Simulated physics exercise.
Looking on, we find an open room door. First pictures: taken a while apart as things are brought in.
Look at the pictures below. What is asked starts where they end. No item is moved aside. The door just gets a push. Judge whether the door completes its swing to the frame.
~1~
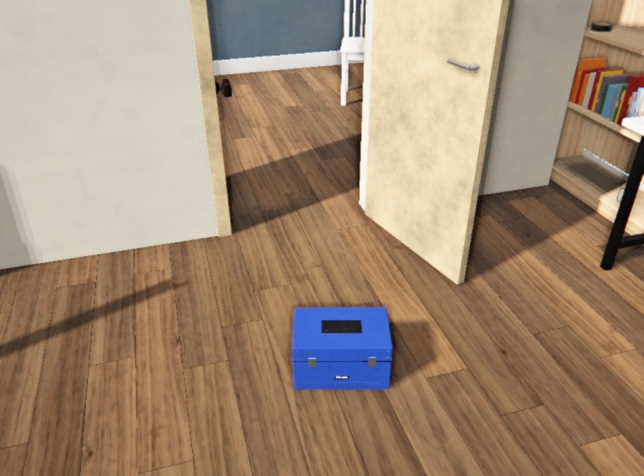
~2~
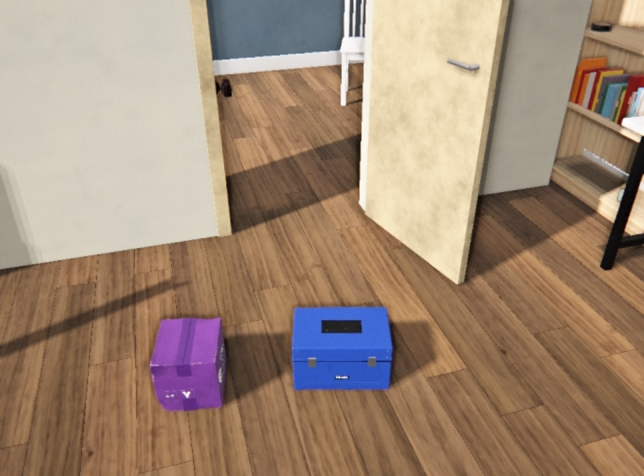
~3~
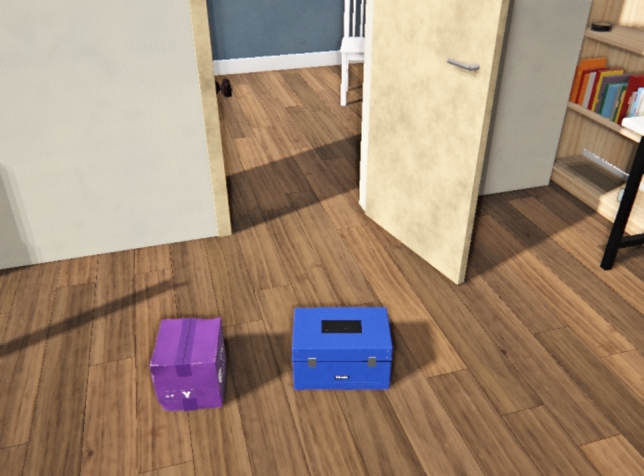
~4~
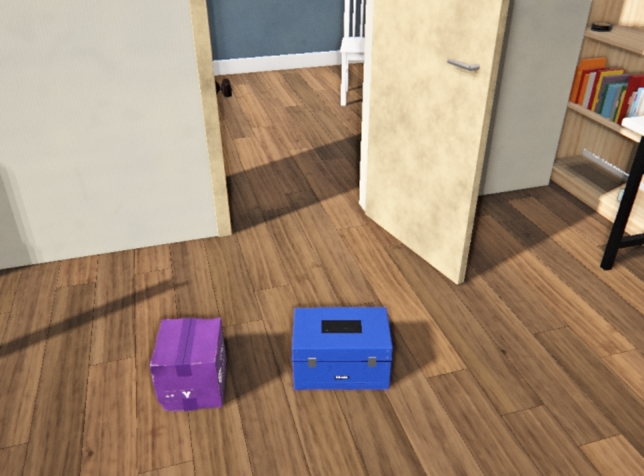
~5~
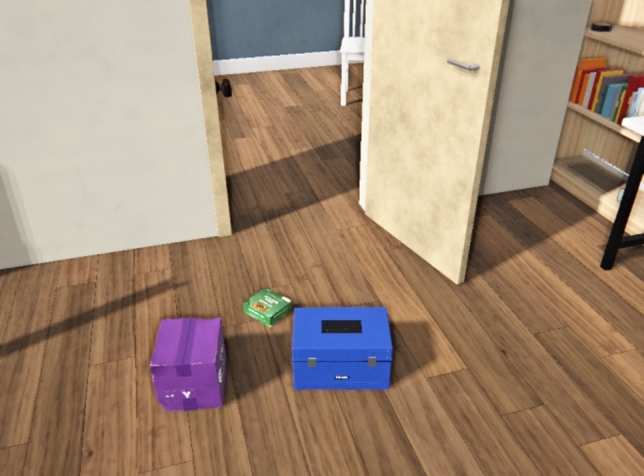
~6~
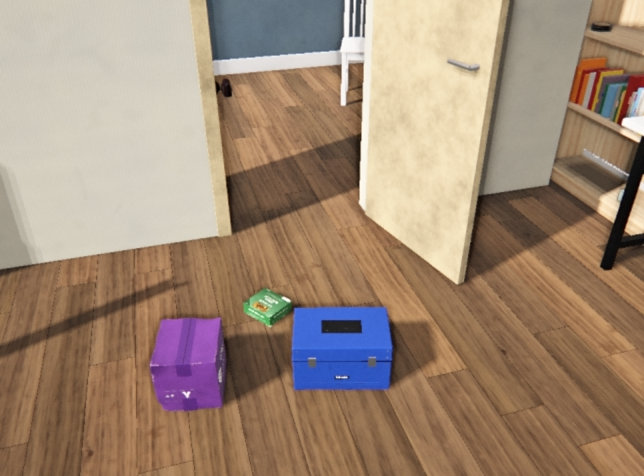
The door will probably complete its swing.
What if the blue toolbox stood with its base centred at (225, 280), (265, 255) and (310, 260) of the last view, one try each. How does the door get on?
First try: It shuts; second try: It jams; third try: It stops short.
Then, 1.30 s after the last picture, open by 71°.
Then, 2.20 s after the last picture, open by 36°.
At rest, open by 0°; all 3 in place. Seen from the same camera at the end, green packet near (268, 307).
